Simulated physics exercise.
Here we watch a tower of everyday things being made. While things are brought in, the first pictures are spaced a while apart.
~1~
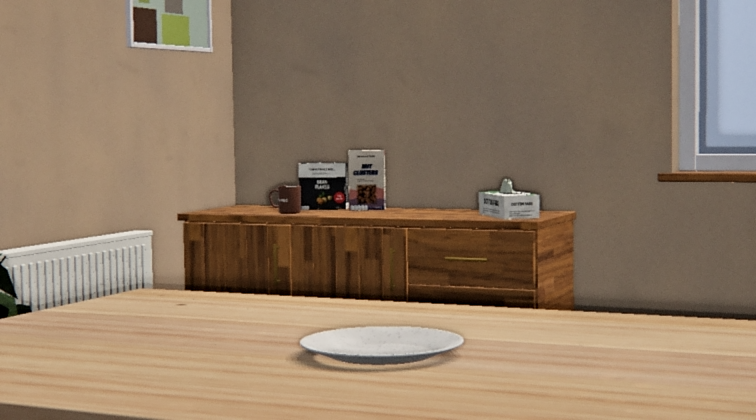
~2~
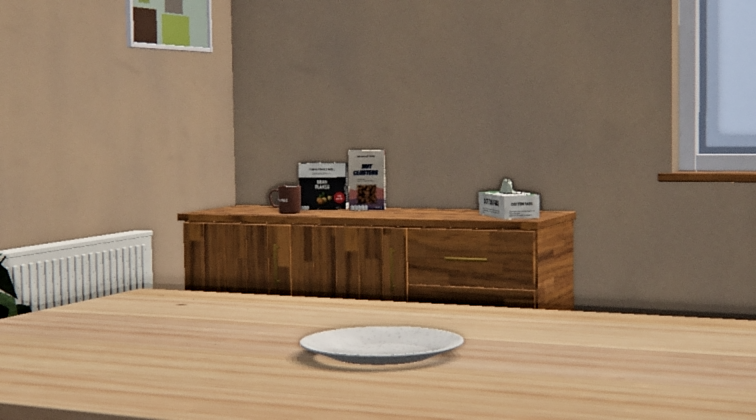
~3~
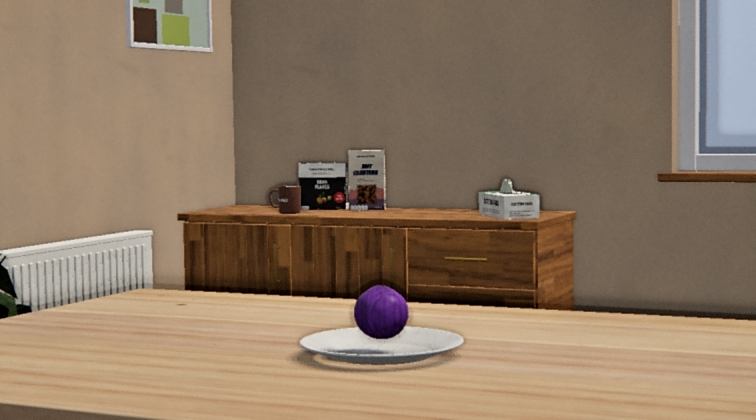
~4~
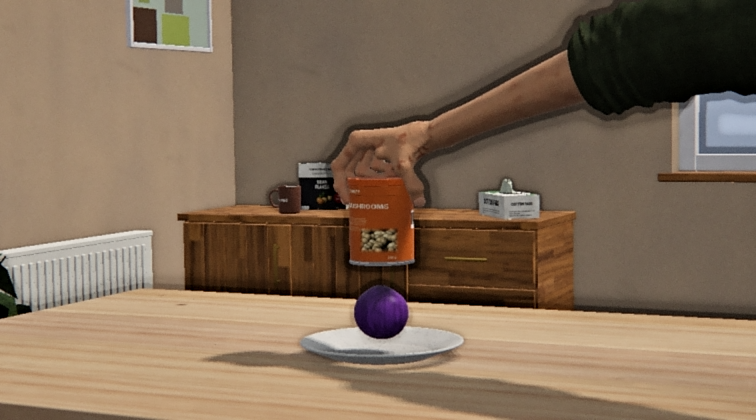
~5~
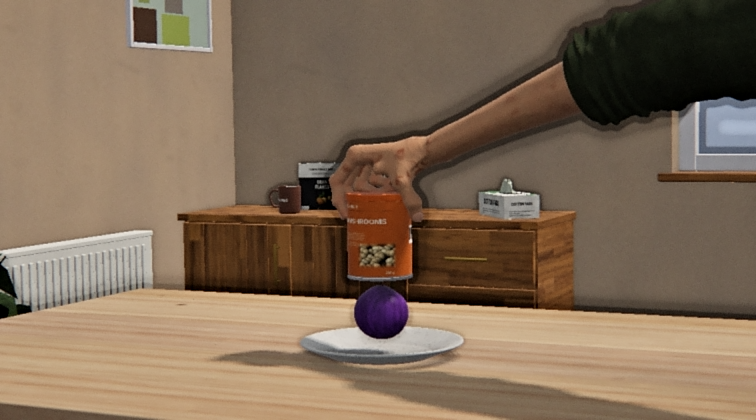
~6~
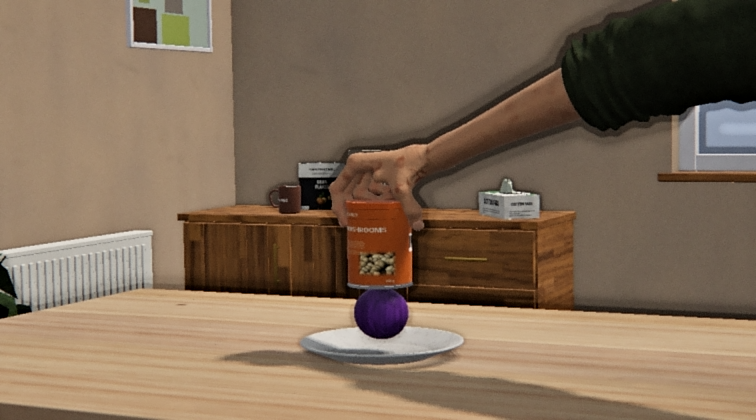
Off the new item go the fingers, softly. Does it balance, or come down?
The stack does not stay intact.
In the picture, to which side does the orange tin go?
Toward the left-hand side.
Then, 0.80 s on from there, orange tin now fallen.
Then, 0.90 s on from there, things are still on the move.
In the end, fallen, orange tin; the other 2 unmoved. At the end, from the last picture's camera, orange tin near (244, 306). The pile gives way.
